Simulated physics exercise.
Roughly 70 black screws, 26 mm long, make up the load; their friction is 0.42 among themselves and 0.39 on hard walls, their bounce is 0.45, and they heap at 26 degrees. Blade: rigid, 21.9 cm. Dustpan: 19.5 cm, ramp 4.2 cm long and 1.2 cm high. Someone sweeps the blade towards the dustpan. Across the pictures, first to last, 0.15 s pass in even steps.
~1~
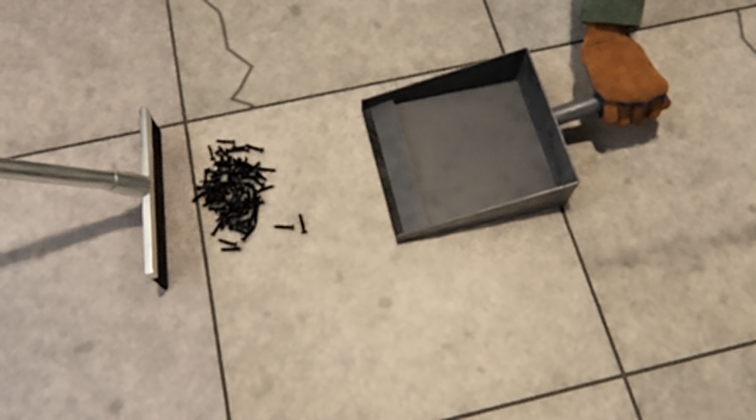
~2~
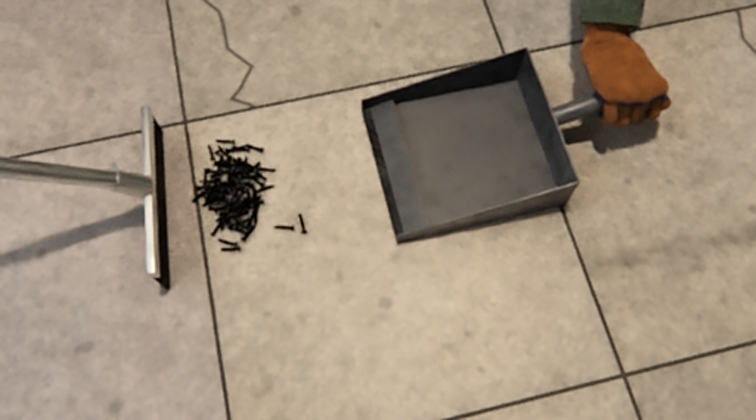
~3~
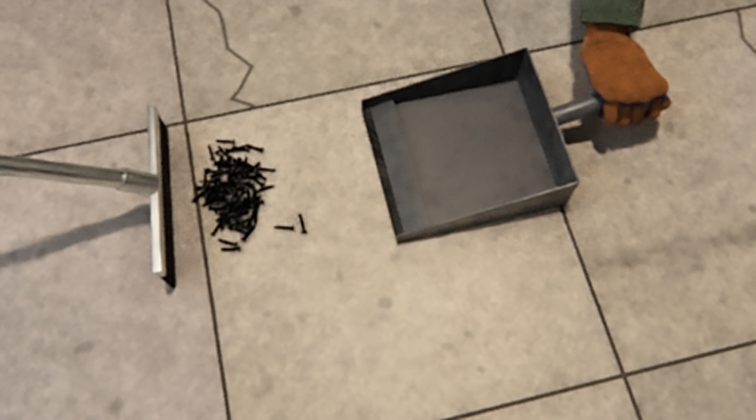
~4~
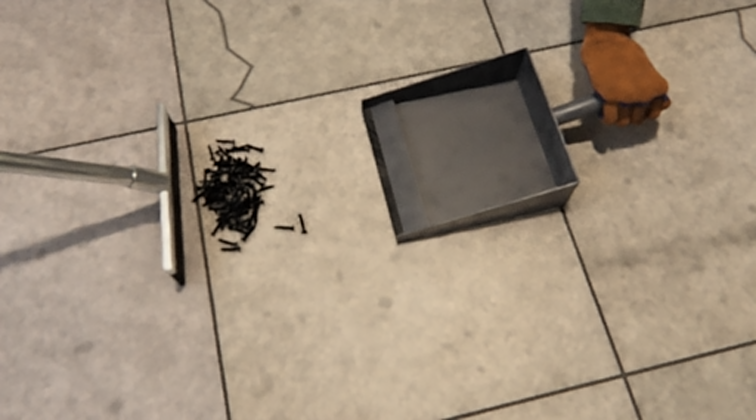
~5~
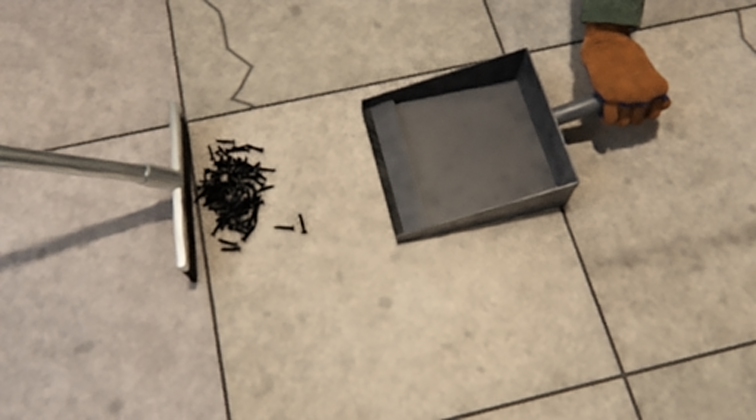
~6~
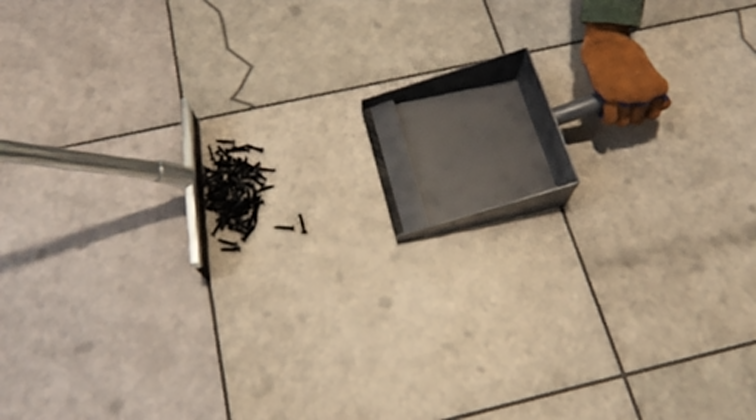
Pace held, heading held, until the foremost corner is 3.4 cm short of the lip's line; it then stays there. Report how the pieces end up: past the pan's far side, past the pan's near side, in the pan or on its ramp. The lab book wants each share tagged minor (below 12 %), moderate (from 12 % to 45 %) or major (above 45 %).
Past the pan's far side: A sprinkling. Past the pan's near side: A sprinkling. In the pan or on its ramp: A sprinkling.
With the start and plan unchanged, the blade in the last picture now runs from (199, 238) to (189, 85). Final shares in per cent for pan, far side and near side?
Final per cent - pan 0, far 25, near 0.
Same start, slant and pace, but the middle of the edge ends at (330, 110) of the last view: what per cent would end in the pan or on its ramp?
I'd expect around 0 per cent.
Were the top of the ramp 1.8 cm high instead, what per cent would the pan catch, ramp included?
5 per cent.
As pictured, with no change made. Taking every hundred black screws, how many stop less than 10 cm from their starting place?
0 %.
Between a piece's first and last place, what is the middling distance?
Roughly 18 centimetres.
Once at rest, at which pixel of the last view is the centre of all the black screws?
I'd put it at about (363, 163).
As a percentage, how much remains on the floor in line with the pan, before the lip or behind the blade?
Roughly 85 percent.
Then, 0.20 s after the last picture, middle of the blade 13 cm from the lip; 0 % over the lip, far side 0 %, near side 0 %.
Then, 0.32 s after the last picture, middle of the blade 7 cm from the lip; 0 % over the lip, far side 5 %, near side 0 %.
Then, 0.58 s after the last picture, middle of the blade 4 cm from the lip; 5 % over the lip, far side 5 %, near side 0 %.
In the end, far side 5 %, near side 0 %, pan 5 %, in front of the lip or behind the blade 85 %.
